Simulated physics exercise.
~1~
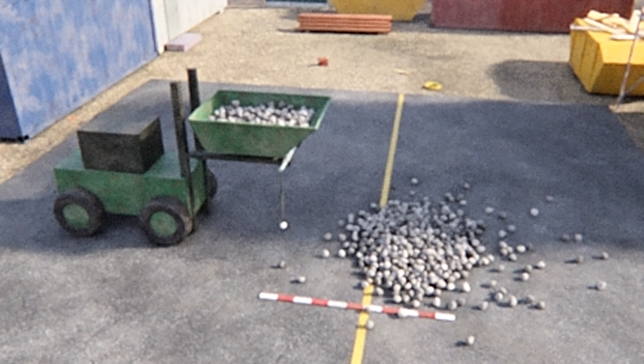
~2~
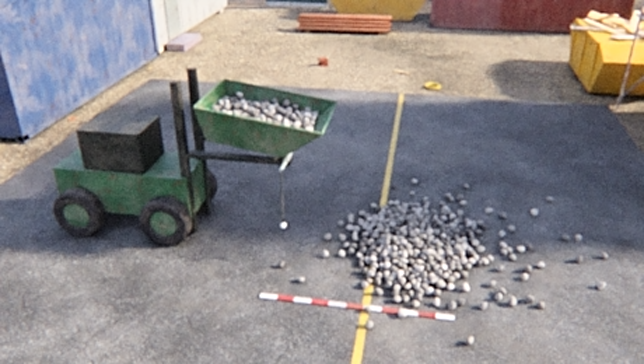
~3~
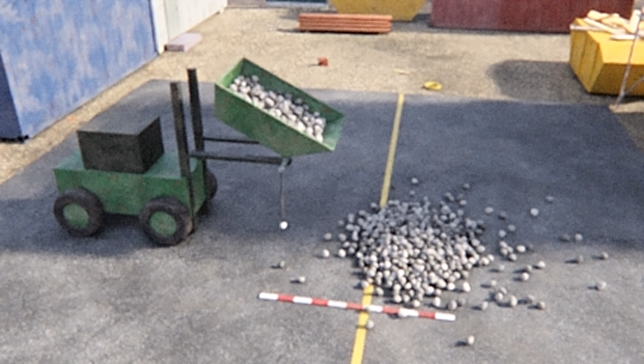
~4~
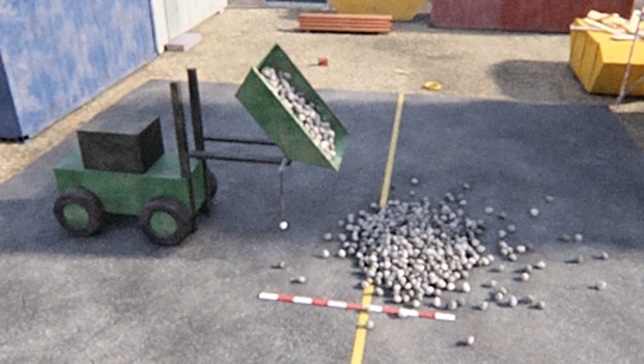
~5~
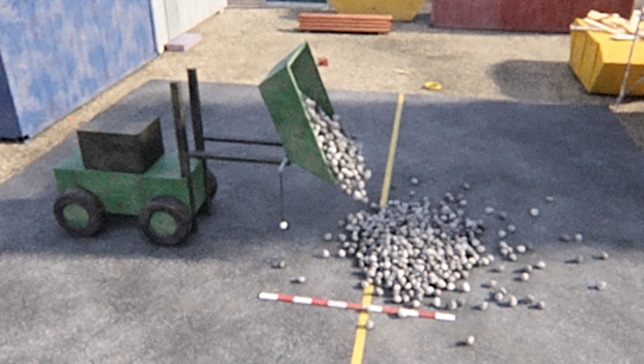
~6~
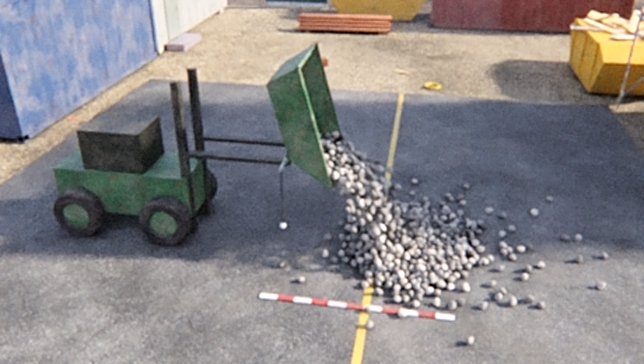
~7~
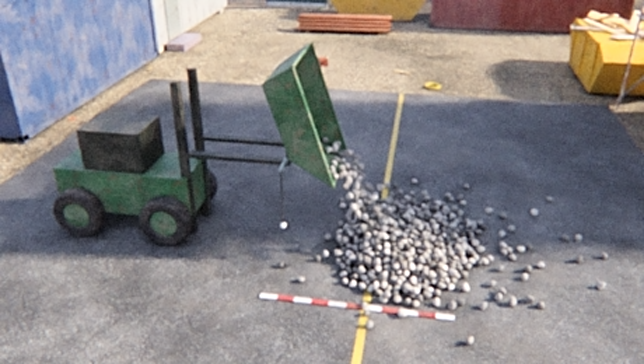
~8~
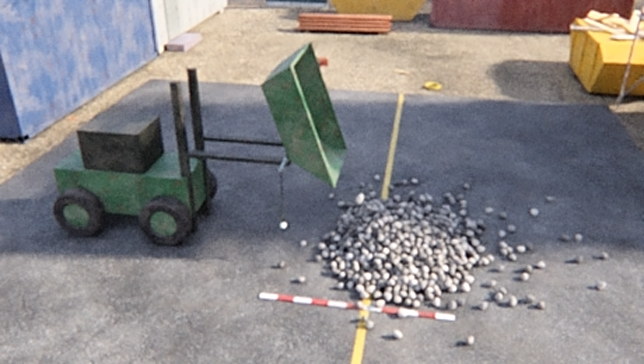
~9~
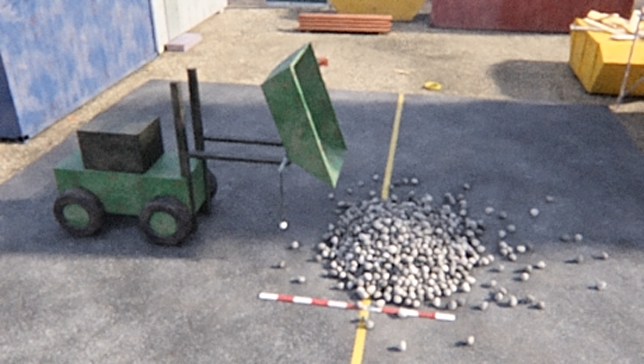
Green wheeled loader tipping its raised skip steeply forward, pouring grey stones onto a pile across a yellow line, ending empty.
